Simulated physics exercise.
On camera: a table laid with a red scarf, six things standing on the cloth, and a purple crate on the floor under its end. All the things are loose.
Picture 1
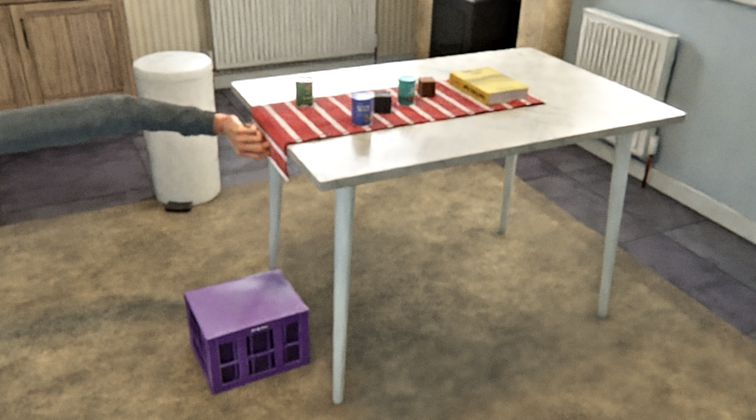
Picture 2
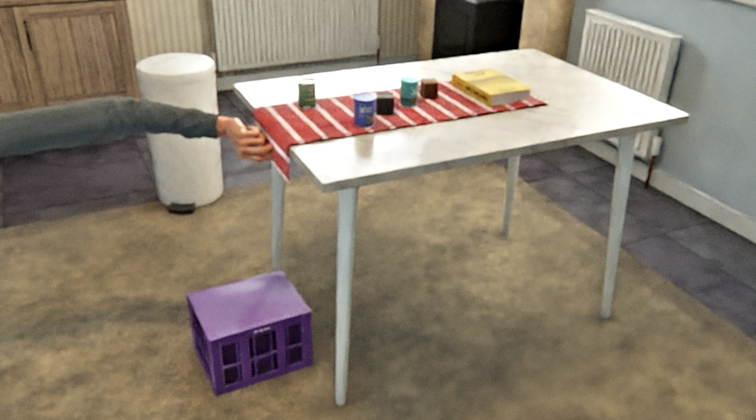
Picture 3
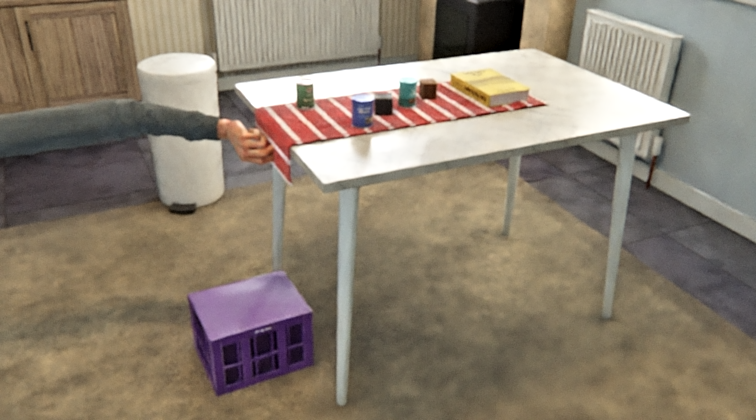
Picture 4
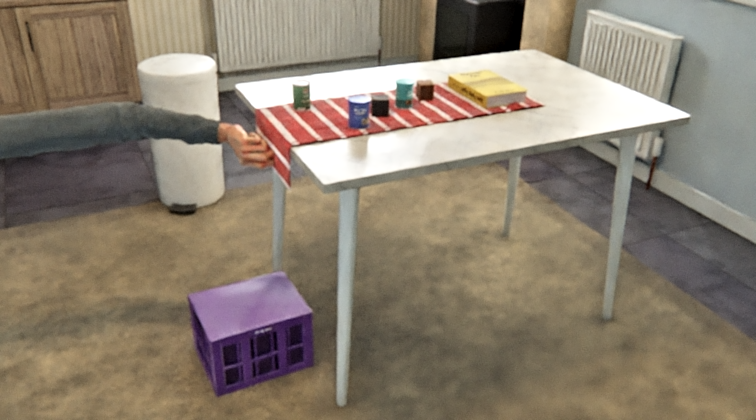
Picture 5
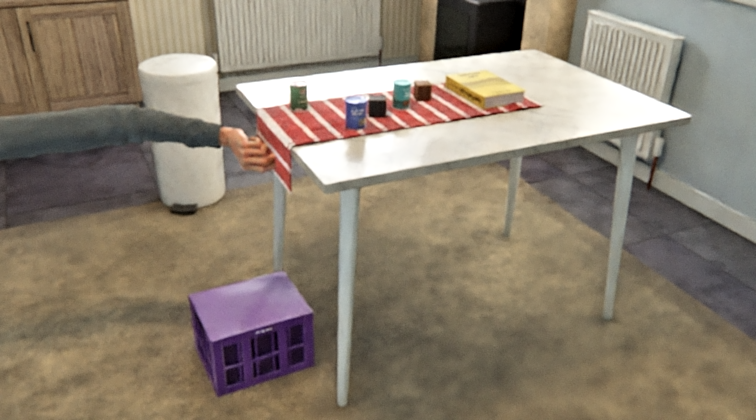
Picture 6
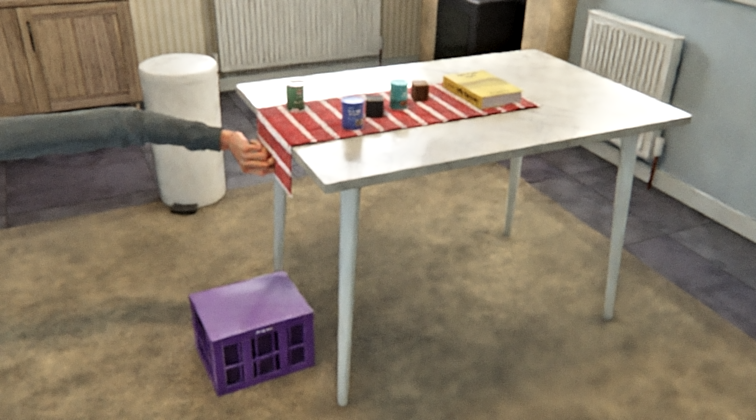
An arm in a grey sleeve reaches in from the left of a kitchen, seen from slightly above, and holds the end of a red striped cloth on a white table. On the cloth stand green, blue and turquoise cans, black and brown cubes and a yellow book, with a purple crate on the floor below. The hand draws the cloth slowly over the left edge, the things shifting slightly left with it, while the view barely moves.
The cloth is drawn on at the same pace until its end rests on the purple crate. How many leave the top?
The count of fallen things is four.
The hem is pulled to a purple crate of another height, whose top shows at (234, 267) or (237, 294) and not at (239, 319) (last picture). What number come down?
The count: 2 and 3.
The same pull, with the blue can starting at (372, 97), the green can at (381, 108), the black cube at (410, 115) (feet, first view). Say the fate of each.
The blue can drops off; the green can tumbles off; the black cube comes down.
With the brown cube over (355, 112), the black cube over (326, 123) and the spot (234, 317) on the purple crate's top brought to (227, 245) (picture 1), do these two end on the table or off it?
The brown cube keeps its place on top; the black cube tumbles off.
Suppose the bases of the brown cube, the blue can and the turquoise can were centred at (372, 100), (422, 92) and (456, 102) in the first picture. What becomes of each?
The brown cube falls; the blue can does not fall; the turquoise can holds on.
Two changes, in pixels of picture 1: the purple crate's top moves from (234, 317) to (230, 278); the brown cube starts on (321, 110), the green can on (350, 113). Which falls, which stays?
The brown cube falls, the green can tumbles off.
Soon after, hem near (275, 205); all still up.
Then, hem near (276, 246); green can and blue can gone.
Further on, hem near (276, 287); green can, blue can, black cube and turquoise can gone.
At rest, hem on the crate; green can, blue can, black cube and turquoise can gone. It carries off four.
